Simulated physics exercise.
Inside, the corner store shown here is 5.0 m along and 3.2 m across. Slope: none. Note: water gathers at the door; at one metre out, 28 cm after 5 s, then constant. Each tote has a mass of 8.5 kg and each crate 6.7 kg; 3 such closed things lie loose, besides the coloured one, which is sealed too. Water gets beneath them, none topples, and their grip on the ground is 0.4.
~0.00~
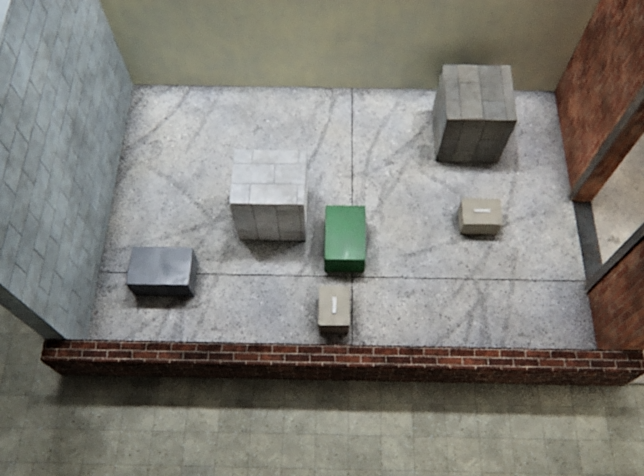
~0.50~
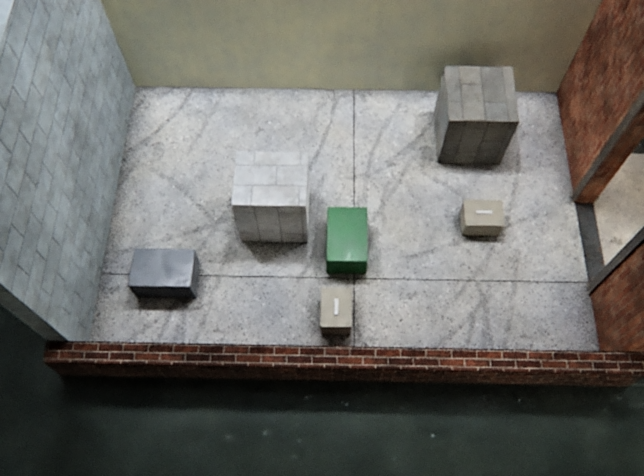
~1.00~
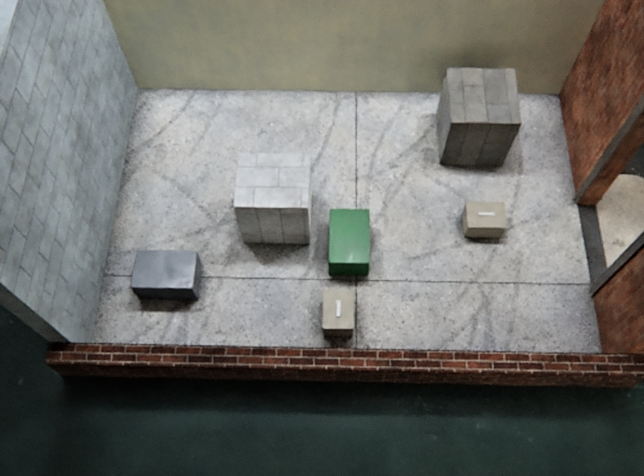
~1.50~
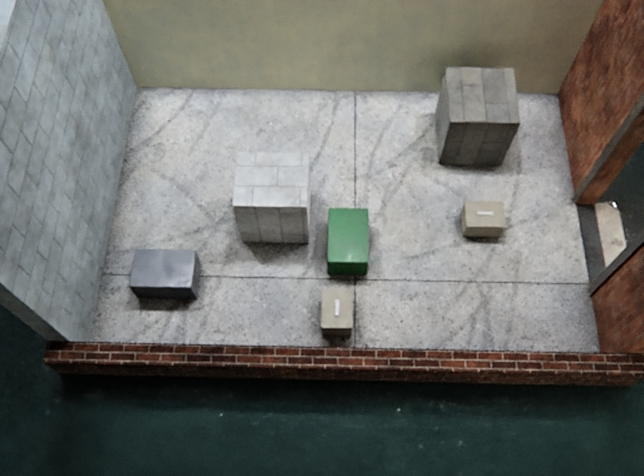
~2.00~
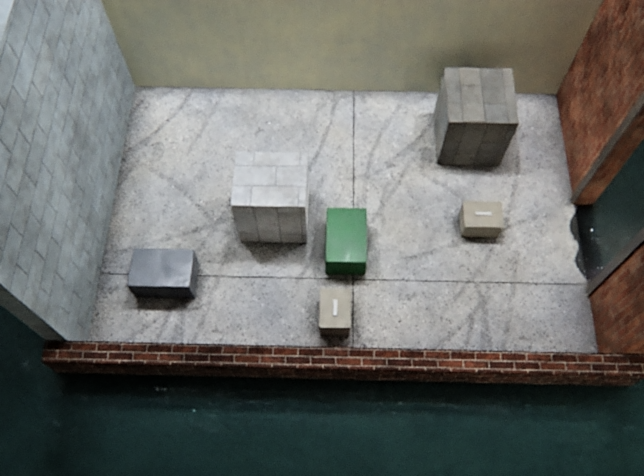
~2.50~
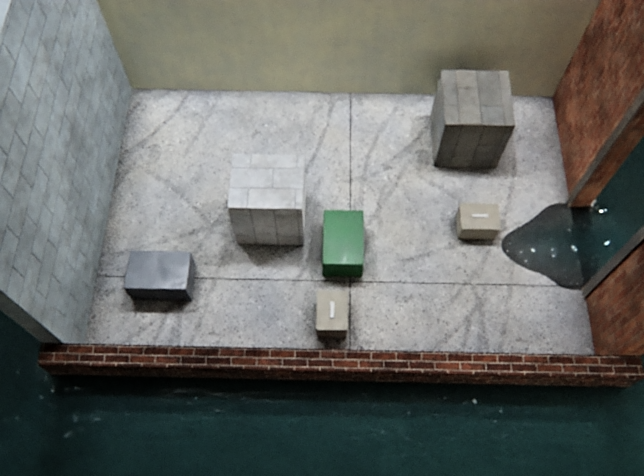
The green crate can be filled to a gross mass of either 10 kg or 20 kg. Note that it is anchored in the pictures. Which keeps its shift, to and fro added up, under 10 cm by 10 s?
Result: Both ballasts fail.
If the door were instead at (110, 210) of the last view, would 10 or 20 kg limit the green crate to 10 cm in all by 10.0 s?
There just the heavier succeeds.
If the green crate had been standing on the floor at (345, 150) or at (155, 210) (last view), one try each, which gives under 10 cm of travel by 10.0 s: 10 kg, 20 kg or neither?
Result, try 1: Both fail; try 2: Both fail.
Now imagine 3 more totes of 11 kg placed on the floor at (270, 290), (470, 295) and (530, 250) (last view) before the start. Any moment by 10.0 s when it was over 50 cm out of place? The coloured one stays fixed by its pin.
The first comes out above the threshold, the second above the threshold, the third above the threshold.
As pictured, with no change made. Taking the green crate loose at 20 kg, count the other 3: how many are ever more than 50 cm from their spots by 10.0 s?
3 of them.
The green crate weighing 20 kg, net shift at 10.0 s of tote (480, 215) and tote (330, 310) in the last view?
One is off by 300 cm, the other by 200 cm, in the order asked.
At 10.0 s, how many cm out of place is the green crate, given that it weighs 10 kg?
Roughly 140 cm.
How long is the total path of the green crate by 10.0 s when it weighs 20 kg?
It covers some 200 cm altogether.
After 3.5 s the green crate would be 0 cm from its start with 10 kg and 0 cm from its start with 20 kg; 0 cm of water round it then.
After 4.5 s the green crate would be 0 cm from its start with 10 kg and 0 cm from its start with 20 kg; 2 cm of water round it then.
After 7.0 s the green crate would be 46 cm from its start with 10 kg and 27 cm from its start with 20 kg; 8 cm of water round it then.
After 10.0 s the green crate would be 144 cm from its start with 10 kg and 198 cm from its start with 20 kg; 14 cm of water round it then.
